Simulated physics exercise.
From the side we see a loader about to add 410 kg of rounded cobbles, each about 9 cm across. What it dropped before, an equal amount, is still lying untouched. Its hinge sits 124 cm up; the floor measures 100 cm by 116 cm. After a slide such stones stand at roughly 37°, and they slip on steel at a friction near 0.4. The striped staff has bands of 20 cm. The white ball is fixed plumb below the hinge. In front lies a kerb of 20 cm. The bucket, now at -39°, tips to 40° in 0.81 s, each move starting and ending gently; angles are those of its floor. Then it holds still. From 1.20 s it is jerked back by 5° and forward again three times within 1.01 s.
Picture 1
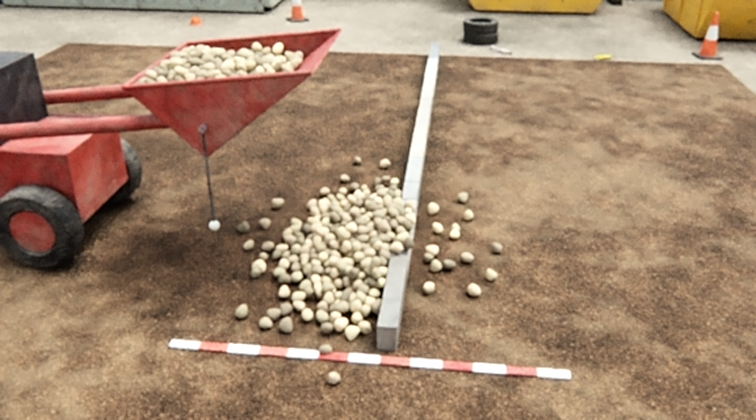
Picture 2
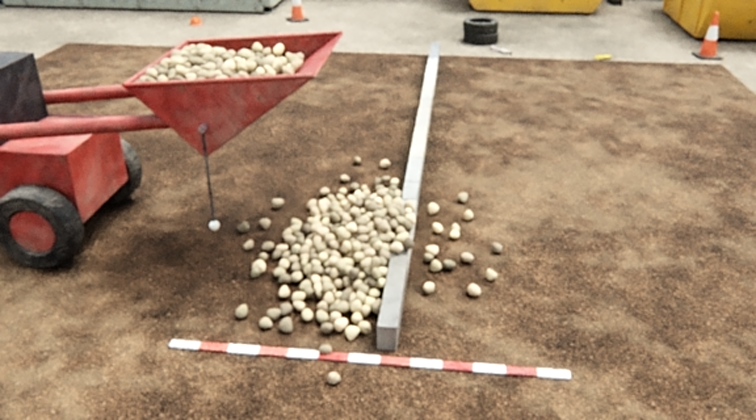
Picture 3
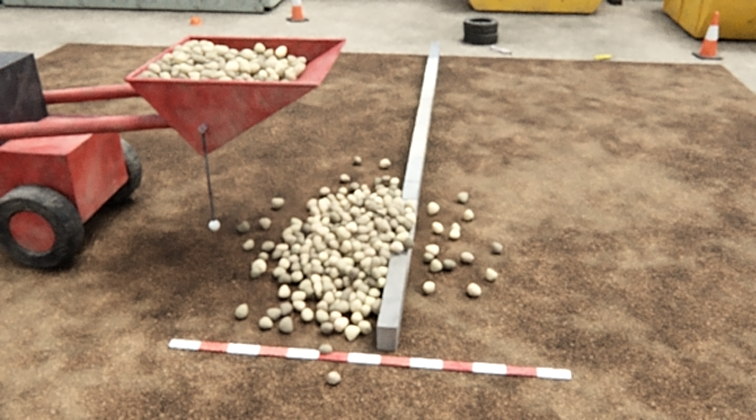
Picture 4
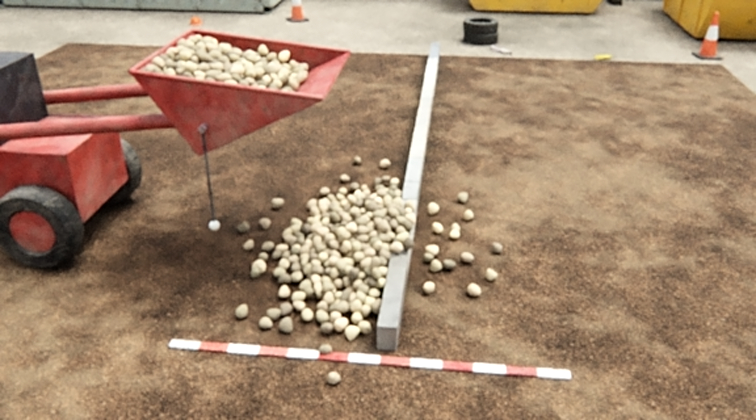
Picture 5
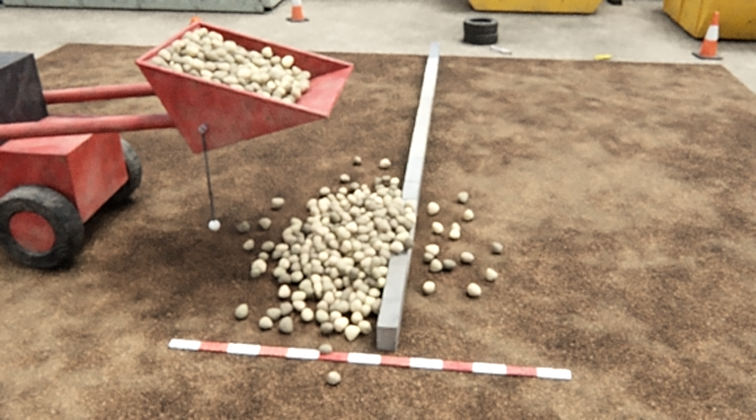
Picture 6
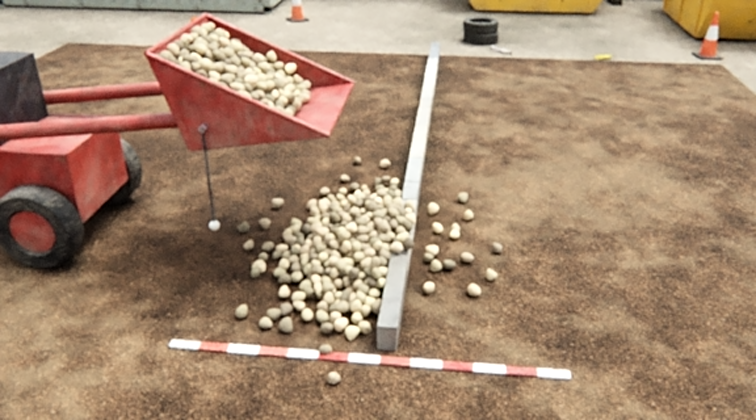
Red loader bucket full of rounded stones slowly tilting forward, its right-hand lip lowering above an unmoving stone heap against a kerb.
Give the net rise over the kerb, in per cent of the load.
Close to 13 parts in a hundred.
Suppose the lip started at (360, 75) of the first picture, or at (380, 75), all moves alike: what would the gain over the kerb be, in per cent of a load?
First some 55, then 75 per cent.
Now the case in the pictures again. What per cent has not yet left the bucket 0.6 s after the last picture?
About 80 per cent.
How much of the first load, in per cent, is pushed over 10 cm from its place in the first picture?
Roughly 10 per cent of them.
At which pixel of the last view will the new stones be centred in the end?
Around (349, 230).
Then, 0.3 s after the last picture the floor is at 28°; in per cent of one load, 100 in the bucket, 97 on this side of the kerb, 3 over the kerb; the foremost stones are at (471, 242).
Then, 0.6 s after the last picture the floor is at 40°; in per cent of one load, 81 in the bucket, 116 on this side of the kerb, 3 over the kerb; the foremost stones are at (471, 242).
Then, 2.3 s after the last picture the floor is at 40°; in per cent of one load, 0 in the bucket, 184 on this side of the kerb, 16 over the kerb; the foremost stones are at (544, 284).
Then, 5.0 s after the last picture the floor is at 40°; in per cent of one load, 0 in the bucket, 184 on this side of the kerb, 16 over the kerb; the foremost stones are at (545, 284). Net gain over the kerb, 13.
